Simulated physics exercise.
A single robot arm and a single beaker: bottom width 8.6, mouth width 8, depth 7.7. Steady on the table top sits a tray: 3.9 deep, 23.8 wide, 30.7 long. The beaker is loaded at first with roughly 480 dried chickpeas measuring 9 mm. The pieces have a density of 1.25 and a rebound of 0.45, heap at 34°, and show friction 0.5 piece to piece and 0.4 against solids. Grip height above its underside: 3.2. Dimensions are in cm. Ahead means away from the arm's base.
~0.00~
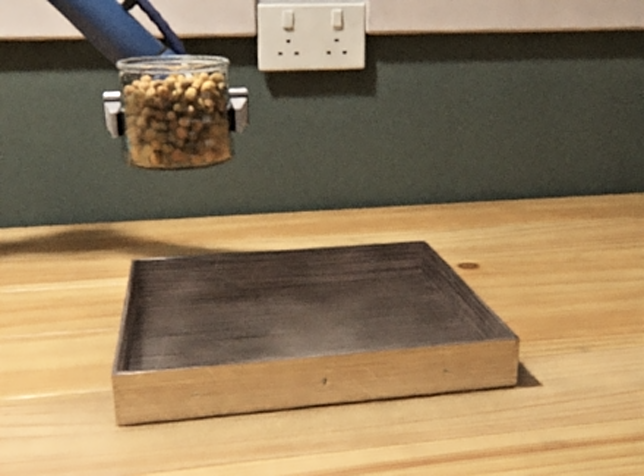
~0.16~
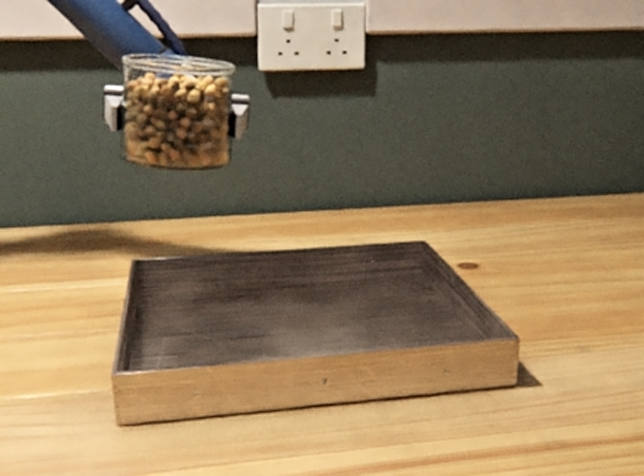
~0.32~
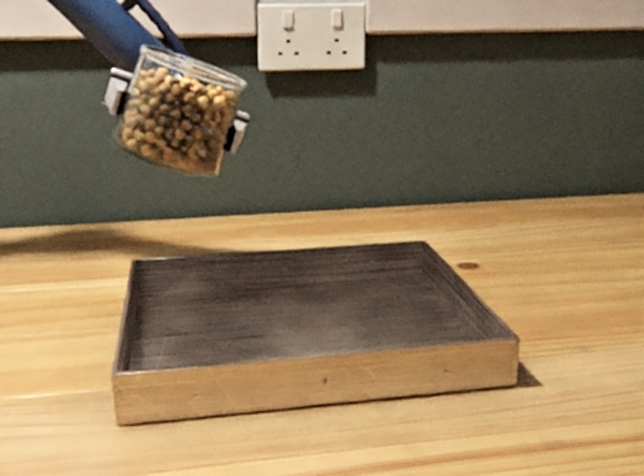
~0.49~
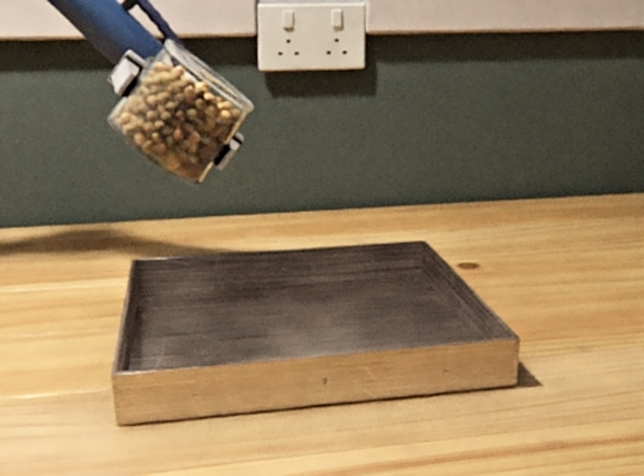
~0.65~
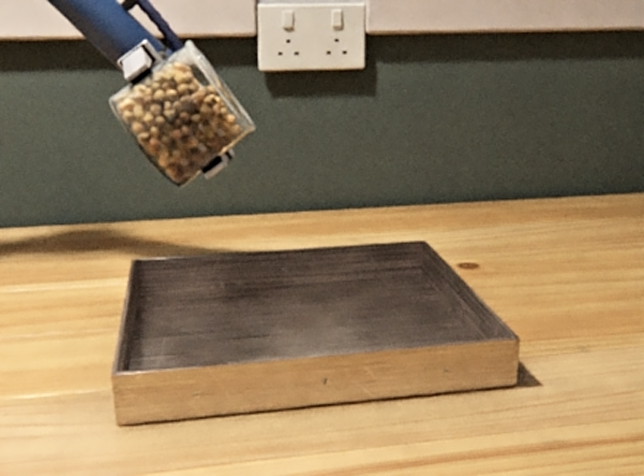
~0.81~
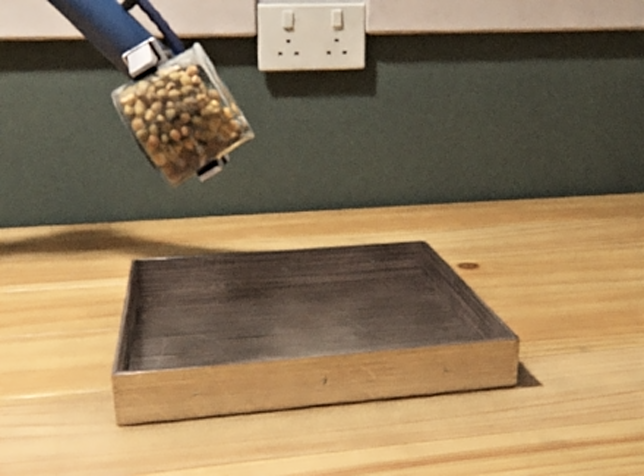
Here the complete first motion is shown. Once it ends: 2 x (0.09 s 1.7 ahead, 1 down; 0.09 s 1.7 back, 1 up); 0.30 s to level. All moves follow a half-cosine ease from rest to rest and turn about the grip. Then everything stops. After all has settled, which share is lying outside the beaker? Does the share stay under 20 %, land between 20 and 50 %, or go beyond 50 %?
It stays under 20 %.
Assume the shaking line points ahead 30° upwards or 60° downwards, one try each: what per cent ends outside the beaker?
You'd get some 25 per cent with the first setting and some 5 per cent with the second.
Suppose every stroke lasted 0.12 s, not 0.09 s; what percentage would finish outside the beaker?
5 %.
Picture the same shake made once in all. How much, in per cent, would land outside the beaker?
In that case some 5 per cent.
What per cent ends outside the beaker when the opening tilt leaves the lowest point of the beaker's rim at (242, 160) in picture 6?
The share is around 45 %.
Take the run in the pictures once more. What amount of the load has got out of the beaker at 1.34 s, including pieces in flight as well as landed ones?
About 5 per cent.
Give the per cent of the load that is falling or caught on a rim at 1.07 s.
Roughly 2 per cent.
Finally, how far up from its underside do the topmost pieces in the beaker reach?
Roughly 8.0 cm.
After 1.07 s, tilted 61° forward, highest piece 22 above the table; 470 in the beaker, 1 in the tray, 10 in flight or on a rim.
After 1.34 s, tilted 25° forward, highest piece 24 above the table; 448 in the beaker, 28 in the tray, 5 in flight or on a rim.
After 1.67 s, level, highest piece 25 above the table; 448 in the beaker, 33 in the tray.
After 2.72 s, level, highest piece 25 above the table; 448 in the beaker, 33 in the tray.
In the end, 448 in the beaker, 33 in the tray. That is 7 % outside the beaker.
